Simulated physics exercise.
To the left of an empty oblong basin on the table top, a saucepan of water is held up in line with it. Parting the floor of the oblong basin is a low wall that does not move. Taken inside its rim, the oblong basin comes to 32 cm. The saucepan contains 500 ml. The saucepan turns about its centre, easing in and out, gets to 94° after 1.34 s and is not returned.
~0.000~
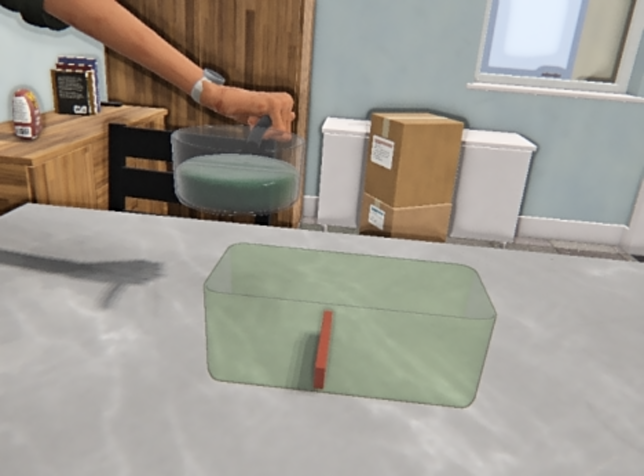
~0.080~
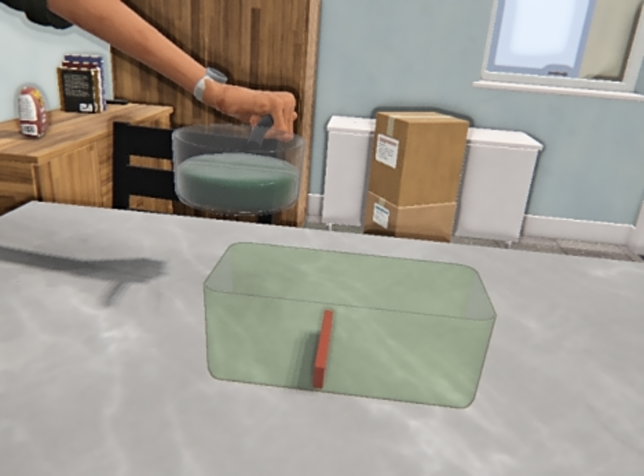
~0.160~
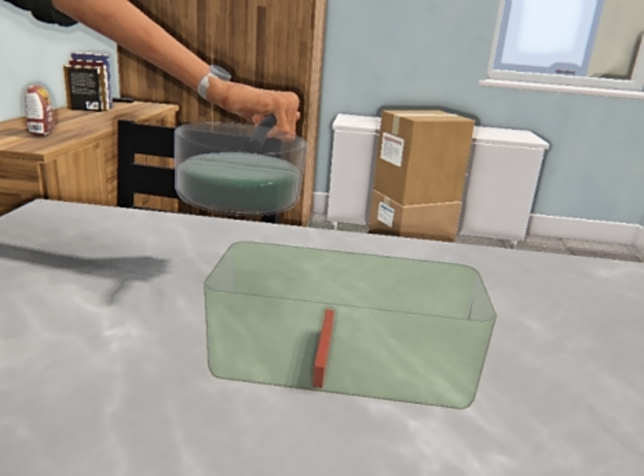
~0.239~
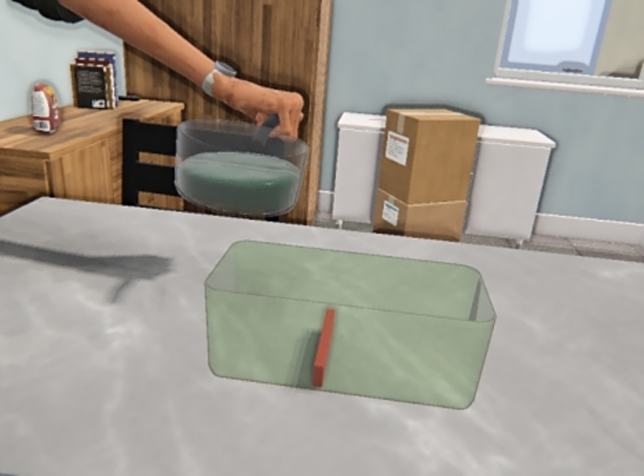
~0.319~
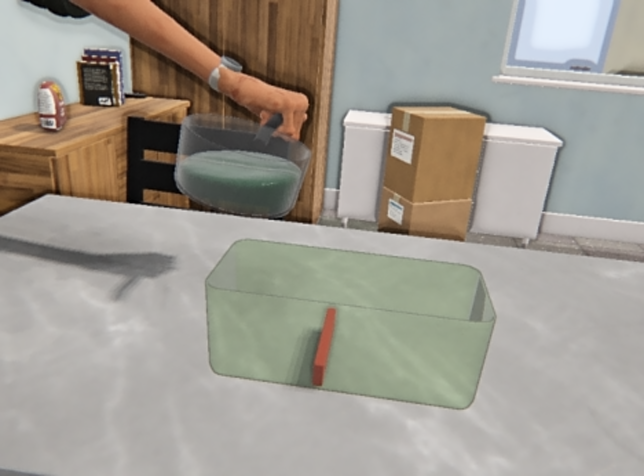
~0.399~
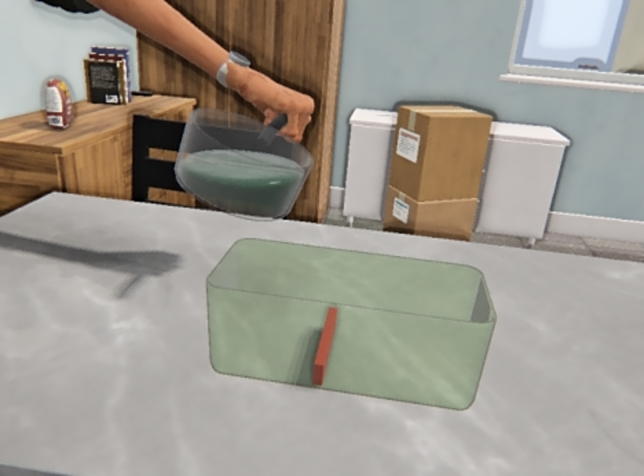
At the start, a hand holds a clear saucepan of bluish-green water level above a grey table, behind and to the left of an empty green see-through basin with a low red wall inside. The saucepan then slowly tilts, its right side dipping, while the basin stays still and the background shifts slightly rightward.
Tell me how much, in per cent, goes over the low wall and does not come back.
I would say about 61 per cent.
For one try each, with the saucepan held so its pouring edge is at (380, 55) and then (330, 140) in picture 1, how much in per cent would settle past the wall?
90 and 90 %.
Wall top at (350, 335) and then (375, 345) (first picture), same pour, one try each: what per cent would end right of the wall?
The first gives near 15 per cent and the second near 10 per cent.
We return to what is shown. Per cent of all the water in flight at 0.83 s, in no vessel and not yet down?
Estimate: About 24 % of all of it.
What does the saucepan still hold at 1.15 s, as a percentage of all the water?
18 %.
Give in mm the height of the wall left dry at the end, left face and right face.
I'd say some 20 mm on the left and some 18 mm on the right.
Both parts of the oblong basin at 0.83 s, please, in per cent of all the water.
Left roughly 3 per cent, right roughly 8.
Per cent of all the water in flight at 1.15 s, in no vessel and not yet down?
Airborne share: Near 10 %.
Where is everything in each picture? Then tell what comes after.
The first picture shows tilt 0°; pouring edge (303, 145); surface from (182, 162) to (300, 172); the oblong basin's rim runs from (218, 265) to (485, 292); the wall's top is at (325, 338).
The second picture shows tilt 1°; pouring edge (304, 146); surface from (183, 161) to (300, 173).
The third picture shows tilt 3°; pouring edge (305, 148); surface from (184, 161) to (300, 173).
The fourth picture shows tilt 7°; pouring edge (307, 153); surface from (185, 159) to (301, 173).
The fifth picture shows tilt 13°; pouring edge (309, 159); surface from (185, 158) to (302, 173).
The sixth picture shows tilt 19°; pouring edge (310, 166); surface from (186, 157) to (305, 173).
By 0.83 s the tilt is 64° and 65 per cent is still to pour, 3 is left of the wall and 8 right of it.
By 1.15 s the tilt is 89° and 19 per cent is still to pour, 16 is left of the wall and 55 right of it.
By 1.48 s the tilt is 94° and 3 per cent is still to pour, 34 is left of the wall and 60 right of it.
By 1.84 s the tilt is 94° and 1 per cent is still to pour, 38 is left of the wall and 61 right of it.
At rest 39 per cent lies left of the wall, 61 right of it and 1 outside.
